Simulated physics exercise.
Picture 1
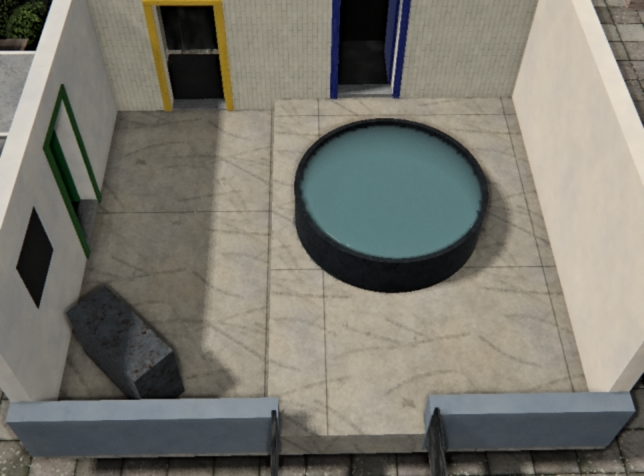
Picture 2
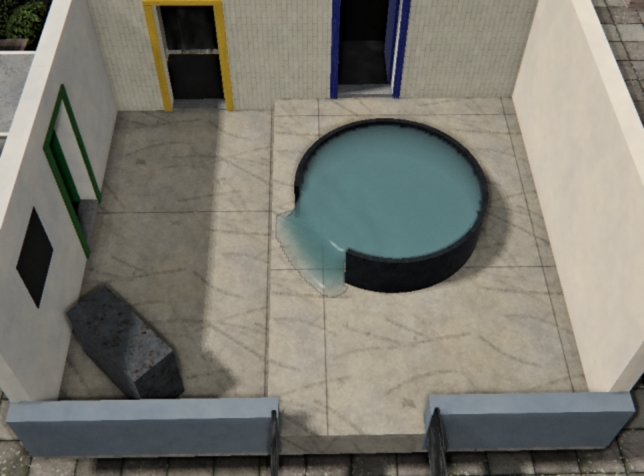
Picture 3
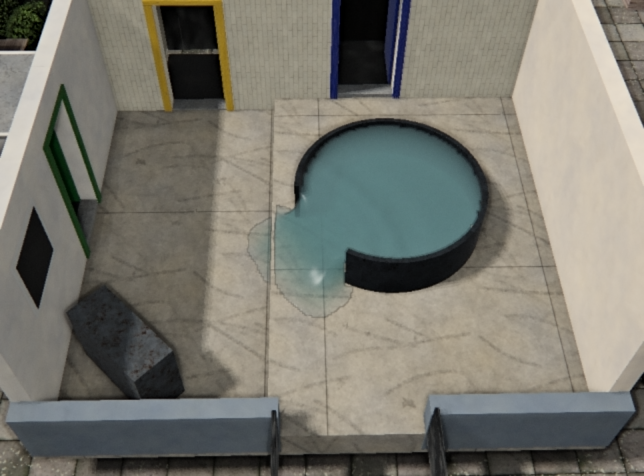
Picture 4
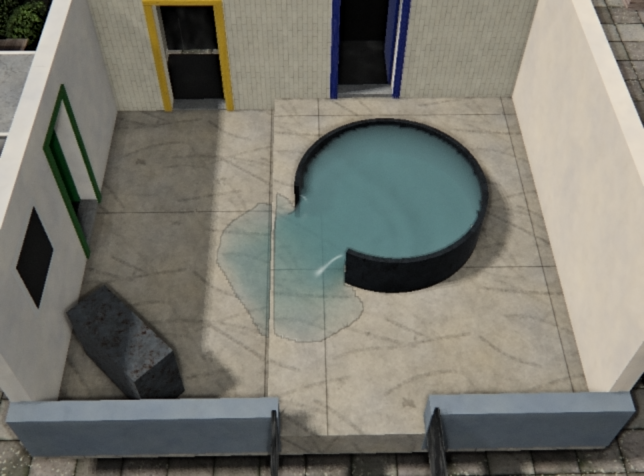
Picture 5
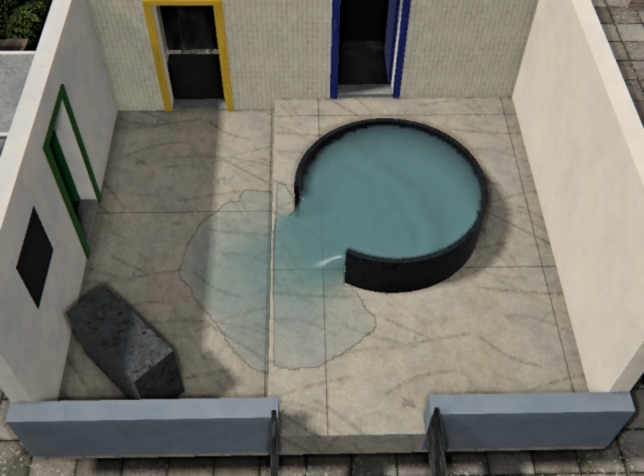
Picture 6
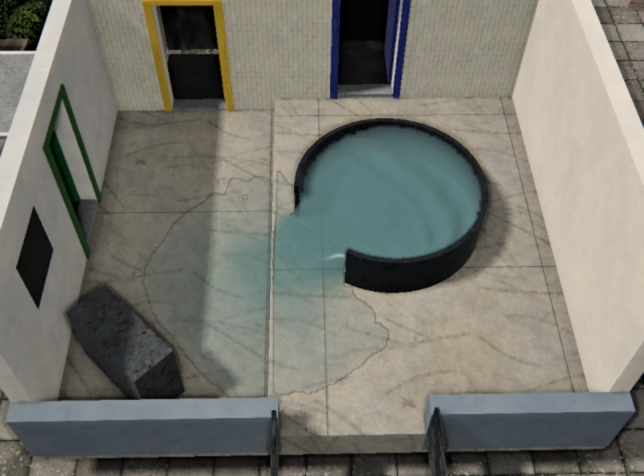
Teal water pouring through a gap in the round black pool's wall and spreading left and forward across the walled yard's paving.
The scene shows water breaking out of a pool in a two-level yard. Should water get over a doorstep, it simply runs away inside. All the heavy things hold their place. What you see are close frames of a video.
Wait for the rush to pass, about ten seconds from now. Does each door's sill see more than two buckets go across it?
The yellow door will be deluged; the blue door will not go over two buckets; the green door will be deluged.
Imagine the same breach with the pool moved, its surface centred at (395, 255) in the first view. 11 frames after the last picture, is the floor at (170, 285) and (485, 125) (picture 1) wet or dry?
I'd say swamped for the first and still dry for the second.
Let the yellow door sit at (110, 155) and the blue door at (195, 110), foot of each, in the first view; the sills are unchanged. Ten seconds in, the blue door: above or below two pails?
As I see it, the blue door gets past the mark.
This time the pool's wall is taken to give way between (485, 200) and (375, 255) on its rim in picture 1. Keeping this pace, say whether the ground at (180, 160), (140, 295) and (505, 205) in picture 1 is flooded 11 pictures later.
In turn: Untouched, untouched, swamped.
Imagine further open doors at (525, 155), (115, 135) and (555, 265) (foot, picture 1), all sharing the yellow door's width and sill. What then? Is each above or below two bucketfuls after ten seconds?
In that order: Holds, is over, is under.
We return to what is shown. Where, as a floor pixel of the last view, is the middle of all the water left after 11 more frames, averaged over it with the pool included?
The spot I would choose is (299, 255).
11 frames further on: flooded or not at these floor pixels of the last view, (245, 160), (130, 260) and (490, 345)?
First spot not wet, second soaked, third not wet.
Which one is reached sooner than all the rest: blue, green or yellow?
From the pictures, my answer is the green one.
A moment on, water covers 30 % of the floor; the yellow door not reached, the blue door not reached, the green door wet at the sill, nothing in.
Next, water covers 35 % of the floor; the yellow door not reached, the blue door not reached, the green door under two buckets in.
Then, water covers 40 % of the floor; the yellow door not reached, the blue door not reached, the green door over two buckets in.
Later, water covers 50 % of the floor; the yellow door over two buckets in, the blue door not reached, the green door over two buckets in.
In the end, water covers 50 % of the floor; the yellow door far over two buckets in, the blue door not reached, the green door far over two buckets in.
